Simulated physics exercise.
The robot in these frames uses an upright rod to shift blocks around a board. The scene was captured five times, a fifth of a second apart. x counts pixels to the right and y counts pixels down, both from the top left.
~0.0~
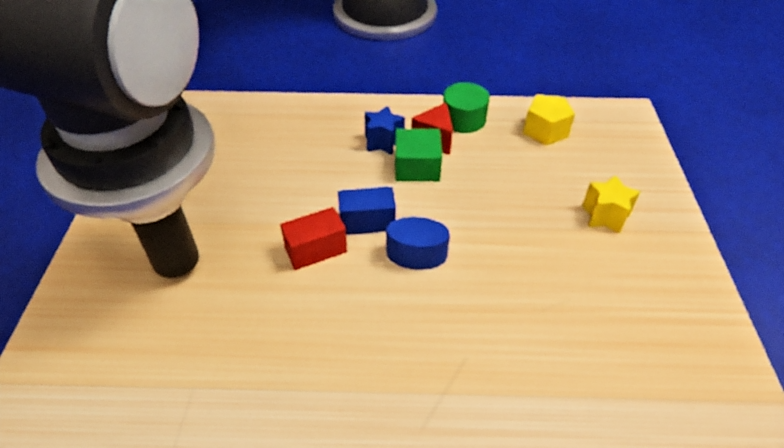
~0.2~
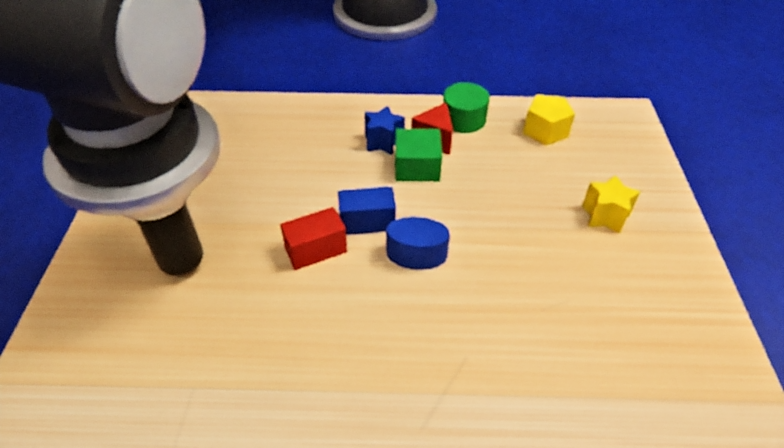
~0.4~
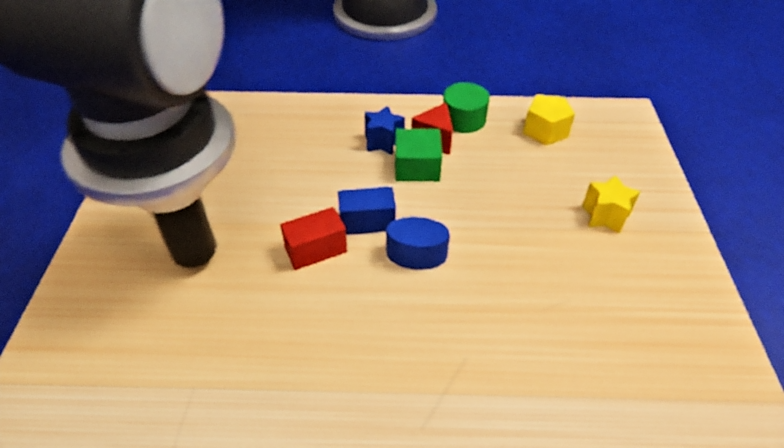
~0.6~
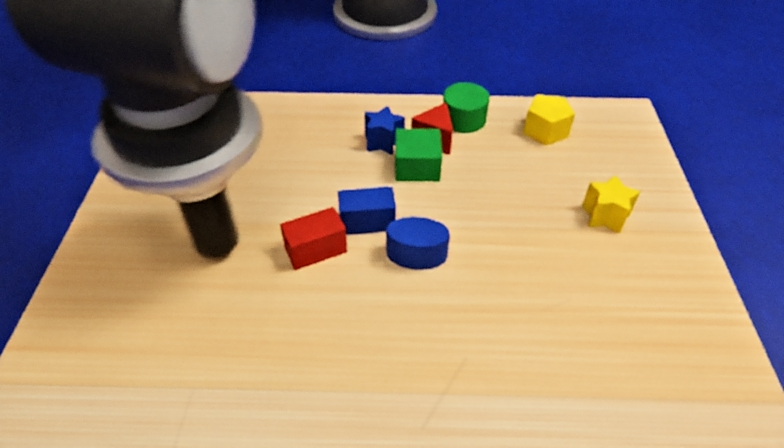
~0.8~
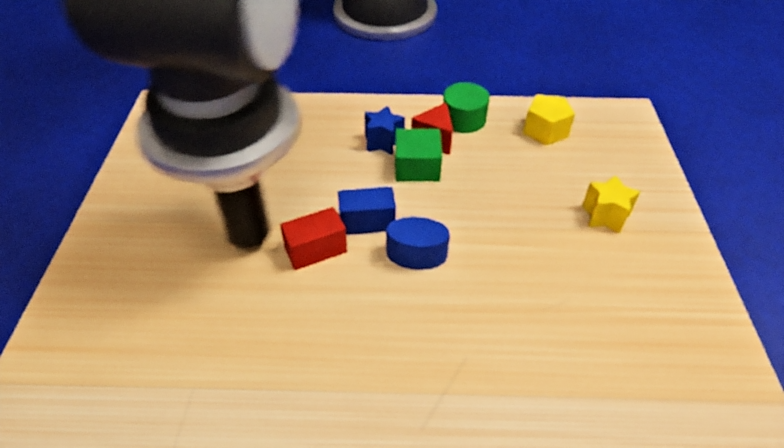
The video shows a robot arm with an upright black rod moving rightward and slightly away across the left side of a wooden board, nearing a red block, while the red, blue, green and yellow blocks stay still.
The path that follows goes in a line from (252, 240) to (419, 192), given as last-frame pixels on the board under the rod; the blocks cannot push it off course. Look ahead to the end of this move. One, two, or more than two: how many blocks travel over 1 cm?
I think only one will be displaced.
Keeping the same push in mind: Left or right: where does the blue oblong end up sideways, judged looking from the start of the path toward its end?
It moves over to the right.
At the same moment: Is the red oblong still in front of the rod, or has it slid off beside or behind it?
It is gone from the front.
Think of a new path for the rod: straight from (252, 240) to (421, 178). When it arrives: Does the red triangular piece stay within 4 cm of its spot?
Answer: Yes.
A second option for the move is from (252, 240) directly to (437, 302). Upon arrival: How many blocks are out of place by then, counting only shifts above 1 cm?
Answer: 3+.
The first path, step by step. One third of the way, rod at (310, 216); red oblong at (317, 228).
Two thirds of the way, rod at (366, 200); red oblong at (317, 228); blue oblong at (411, 197), turned 35° clockwise.
At the end, rod at (420, 184); red oblong at (317, 228); blue oblong at (442, 199), turned 70° clockwise; blue oval block in place; green square piece at (421, 139).
